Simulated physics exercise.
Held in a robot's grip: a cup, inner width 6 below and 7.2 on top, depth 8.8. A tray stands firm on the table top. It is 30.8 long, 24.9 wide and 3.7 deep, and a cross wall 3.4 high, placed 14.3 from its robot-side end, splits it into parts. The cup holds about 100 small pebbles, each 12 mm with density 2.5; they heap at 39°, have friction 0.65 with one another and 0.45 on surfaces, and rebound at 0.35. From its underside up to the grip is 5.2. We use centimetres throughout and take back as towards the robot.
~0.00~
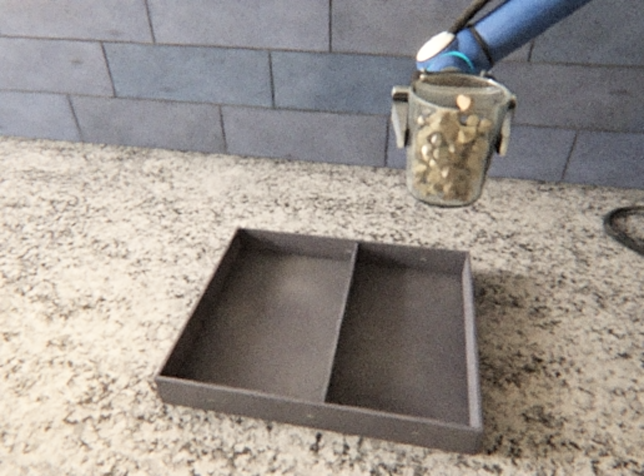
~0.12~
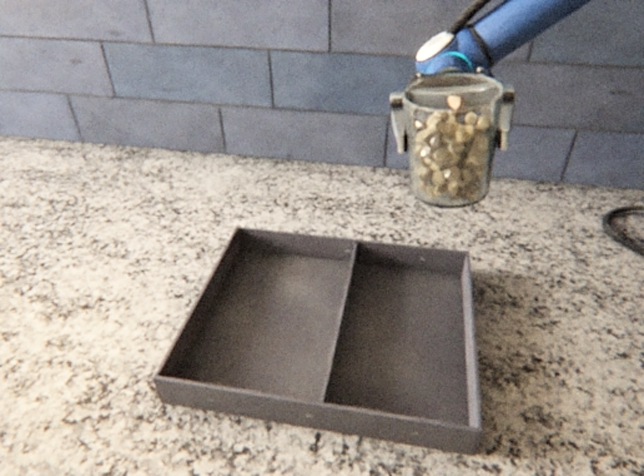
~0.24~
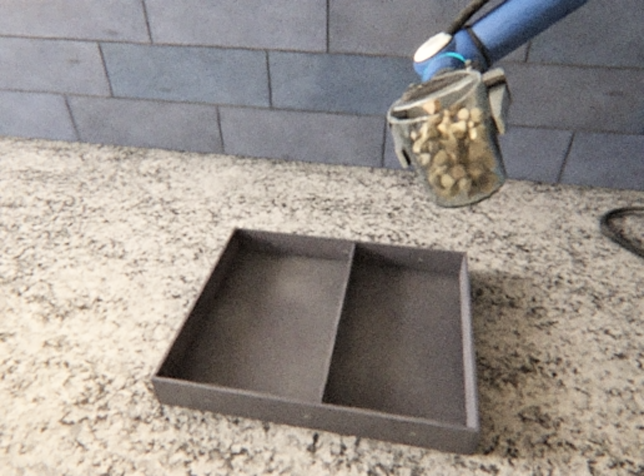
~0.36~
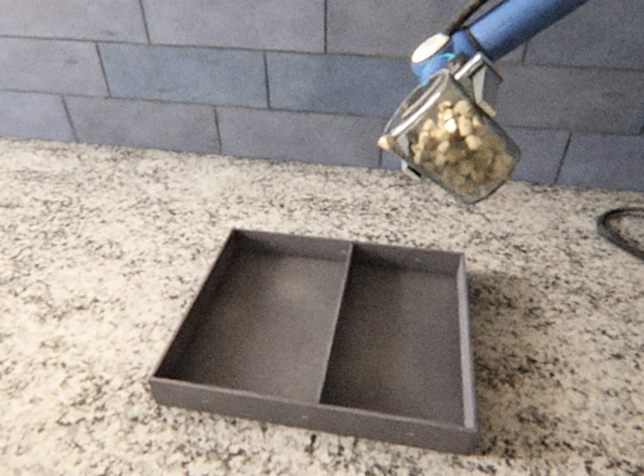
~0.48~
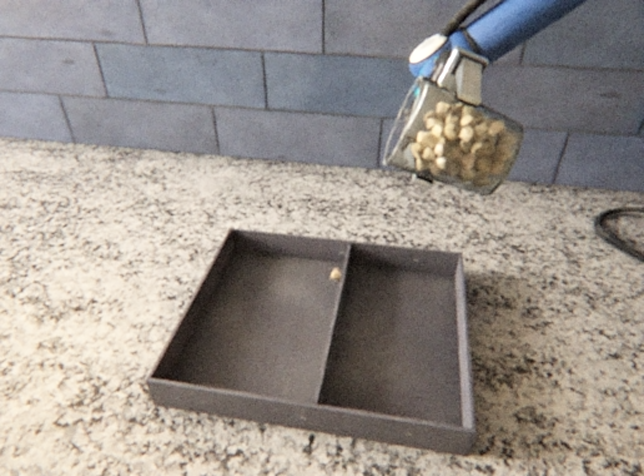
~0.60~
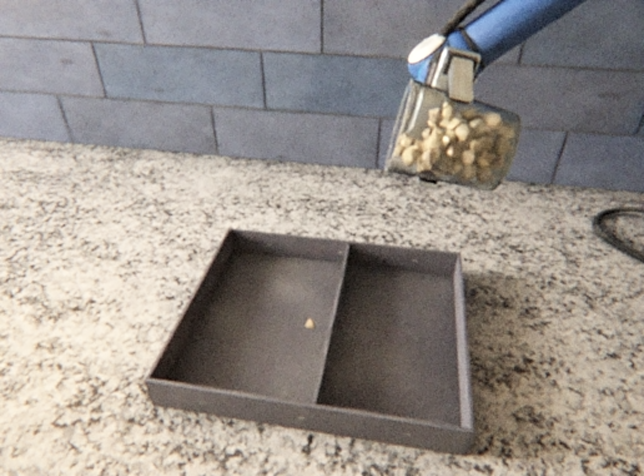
A clear cup of small pebbles, held by a blue robot arm above a dark divided tray, tilted steadily to the left until nearly sideways, and a single pebble dropped into the tray's left part.
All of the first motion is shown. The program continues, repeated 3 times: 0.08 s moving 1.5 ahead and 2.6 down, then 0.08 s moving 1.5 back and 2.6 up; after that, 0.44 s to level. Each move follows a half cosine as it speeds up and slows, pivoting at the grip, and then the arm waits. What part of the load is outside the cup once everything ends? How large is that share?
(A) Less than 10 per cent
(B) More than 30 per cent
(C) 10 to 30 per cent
10 to 30 per cent (C).
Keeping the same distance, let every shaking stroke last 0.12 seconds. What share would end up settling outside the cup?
About 0 per cent in that case.
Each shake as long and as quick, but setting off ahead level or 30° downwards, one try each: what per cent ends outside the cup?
First try about 60 %, second try about 30 %.
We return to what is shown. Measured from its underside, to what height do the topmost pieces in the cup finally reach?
The top sits some 7.5 cm up.
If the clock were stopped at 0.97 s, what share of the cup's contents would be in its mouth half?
My estimate is near 40 per cent.
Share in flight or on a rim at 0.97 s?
My guess is some 2 in a hundred.
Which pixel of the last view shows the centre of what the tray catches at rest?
Centre estimate: About (296, 308).
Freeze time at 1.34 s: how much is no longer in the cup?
Around 15 % has gone out so far.
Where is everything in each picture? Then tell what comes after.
Cup middle at (450, 145), level; upper third of the load around (454, 136), from x 415 to 485, top at y 100; 101 in the cup, in the first frame.
Cup middle at (451, 145), tilted 8° forward; upper third of the load around (456, 135), from x 420 to 485, top at y 100, in the second frame.
Cup middle at (452, 145), tilted 27° forward; upper third of the load around (459, 134), from x 420 to 490, top at y 105, in the third frame.
Cup middle at (453, 143), tilted 52° forward; upper third of the load around (465, 130), from x 385 to 505, top at y 110; 100 in the cup, 1 in flight or on a rim, in the fourth frame.
Cup middle at (453, 141), tilted 71° forward; upper third of the load around (468, 128), from x 335 to 505, top at y 110; 100 in the cup, 1 in flight or on a rim, in the fifth frame.
Cup middle at (452, 140), tilted 79° forward; upper third of the load around (468, 127), from x 310 to 505, top at y 105; 100 in the cup, 1 in the far-side part, in the sixth frame.
After 0.97 s, tilted 79° forward, highest piece 27 above the table; 96 in the cup, 2 in the far-side part, 1 in the robot-side part, 2 in flight or on a rim.
After 1.34 s, tilted 29° forward, highest piece 28 above the table; 87 in the cup, 13 in the far-side part, 1 in the robot-side part.
After 1.72 s, level, highest piece 28 above the table; 87 in the cup, 13 in the far-side part, 1 in the robot-side part.
After 2.77 s, level, highest piece 28 above the table; 87 in the cup, 13 in the far-side part, 1 in the robot-side part.
At rest, 87 in the cup, 13 in the far-side part, 1 in the robot-side part. That is 14 % outside the cup.
